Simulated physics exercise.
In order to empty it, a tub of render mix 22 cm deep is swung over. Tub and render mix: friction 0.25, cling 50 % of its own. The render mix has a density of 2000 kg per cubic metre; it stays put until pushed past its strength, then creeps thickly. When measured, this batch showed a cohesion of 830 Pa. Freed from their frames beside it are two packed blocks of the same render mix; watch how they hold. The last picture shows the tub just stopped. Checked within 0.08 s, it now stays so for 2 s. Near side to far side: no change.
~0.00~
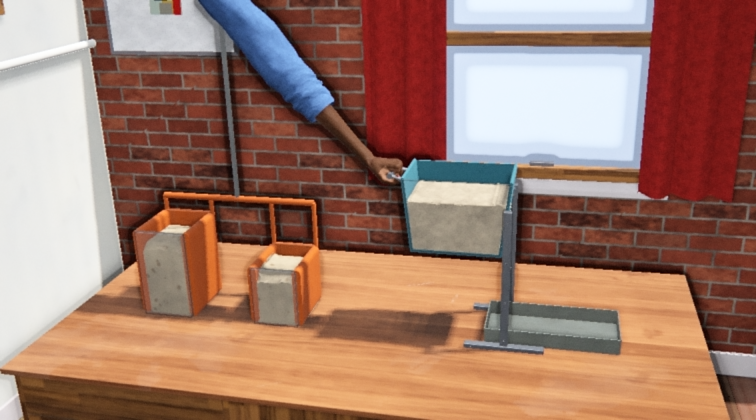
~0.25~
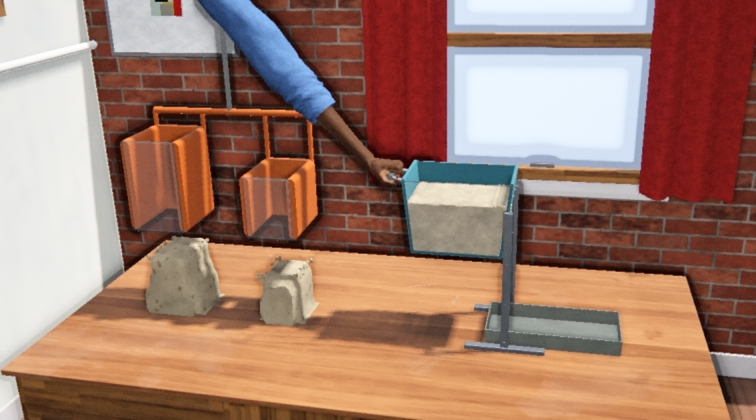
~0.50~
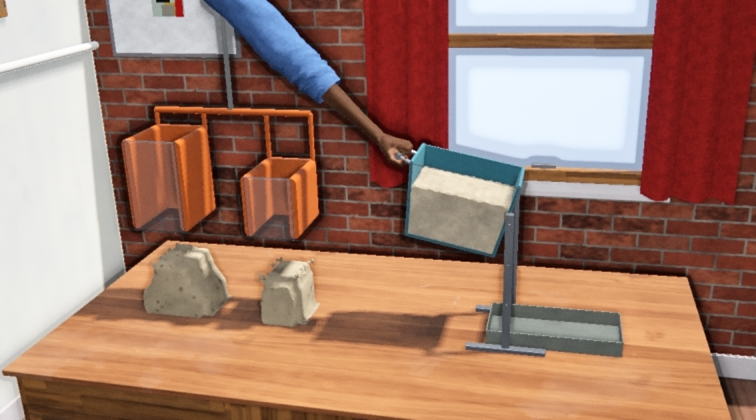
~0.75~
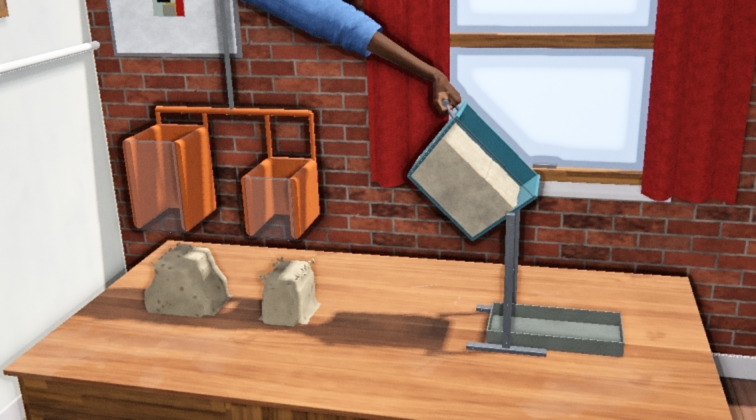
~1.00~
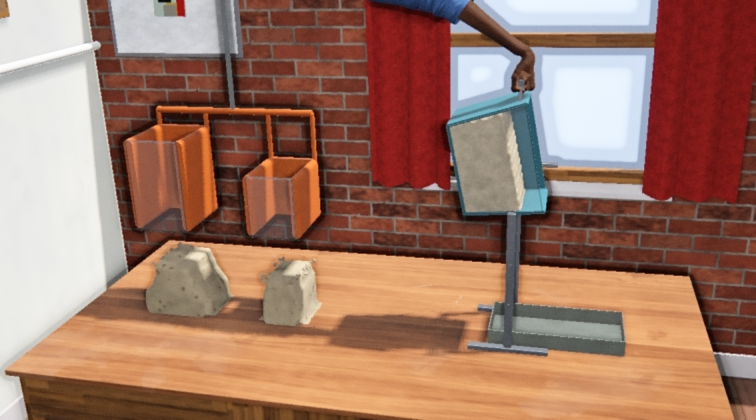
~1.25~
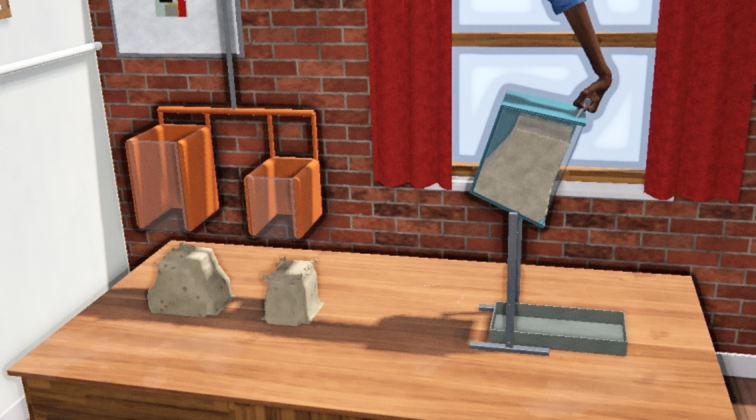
We see orange moulds lift off two packed blocks of pale mix, the larger left one slumping slightly, then a hand swings a blue-green tub of the same mix up and over to the right, the mix still inside.
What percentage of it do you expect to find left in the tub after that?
About 0 percent is left in the tub.
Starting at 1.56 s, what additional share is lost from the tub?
Share of load from then on: Approx. 12 %.
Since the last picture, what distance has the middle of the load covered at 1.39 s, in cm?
Close to 11 centimetres.
After 1.39 s, the tub is at 108 degrees and holds 52 %.
After 1.56 s, the tub is at 108 degrees and holds 12 %.
After 1.73 s, the tub is at 108 degrees and holds 0 %.
After 1.90 s, the tub is at 108 degrees and holds 0 %.
After 3.25 s, at the end, the tub is at 108 degrees and holds 0 %.
